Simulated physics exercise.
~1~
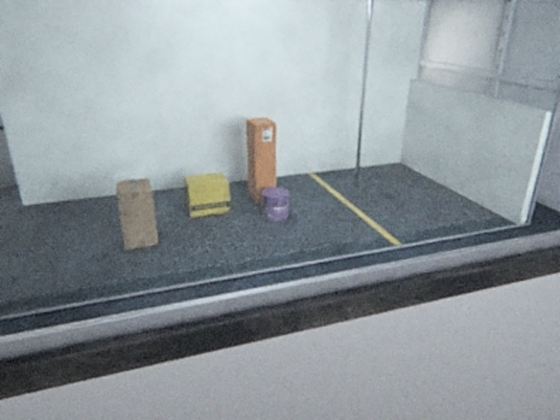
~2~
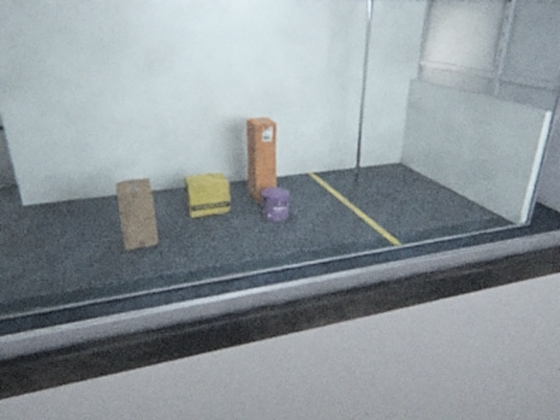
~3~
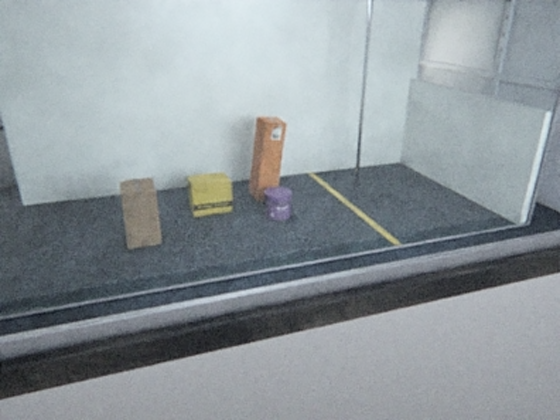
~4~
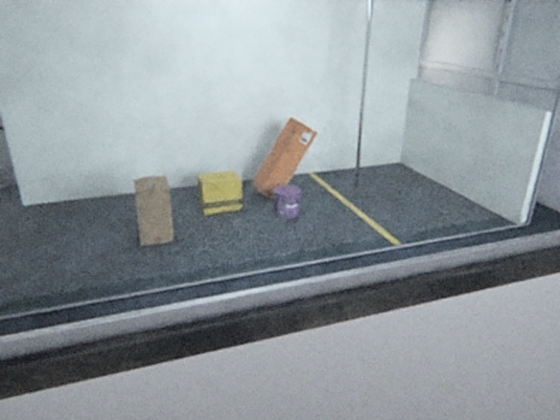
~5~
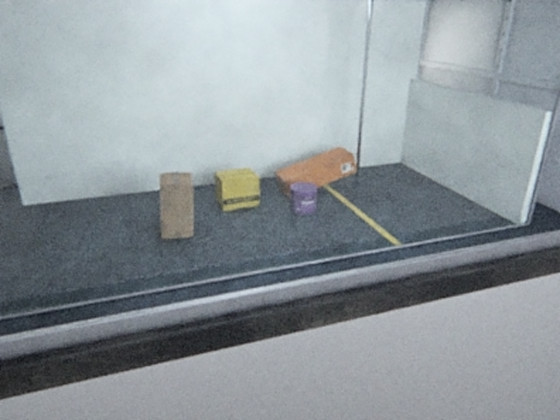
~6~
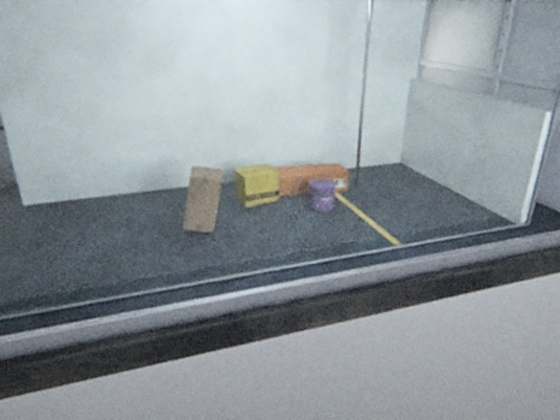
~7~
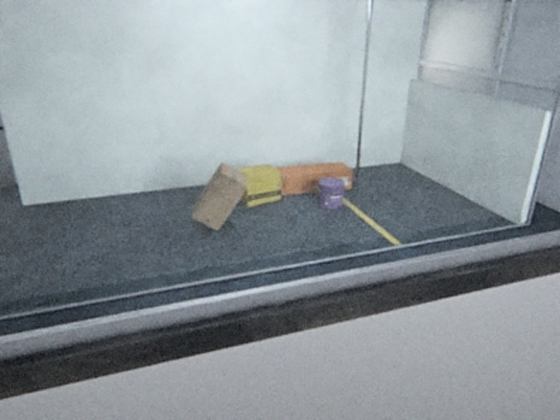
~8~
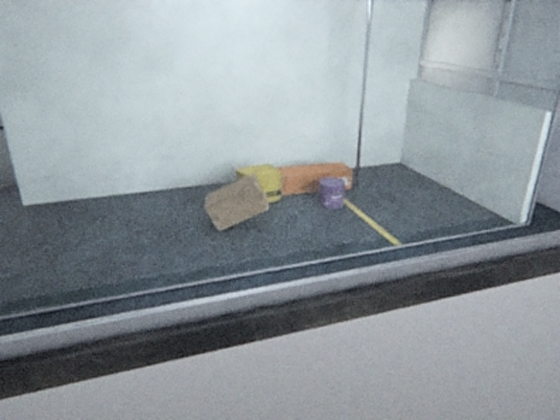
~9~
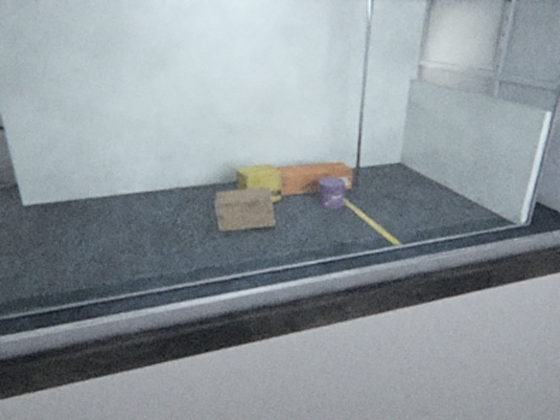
We see a brown pack, yellow carton, orange tall box and purple bucket slide right across a dark floor; the orange box topples first, then the brown pack tips over in front of the carton, and all rest short of the yellow line.
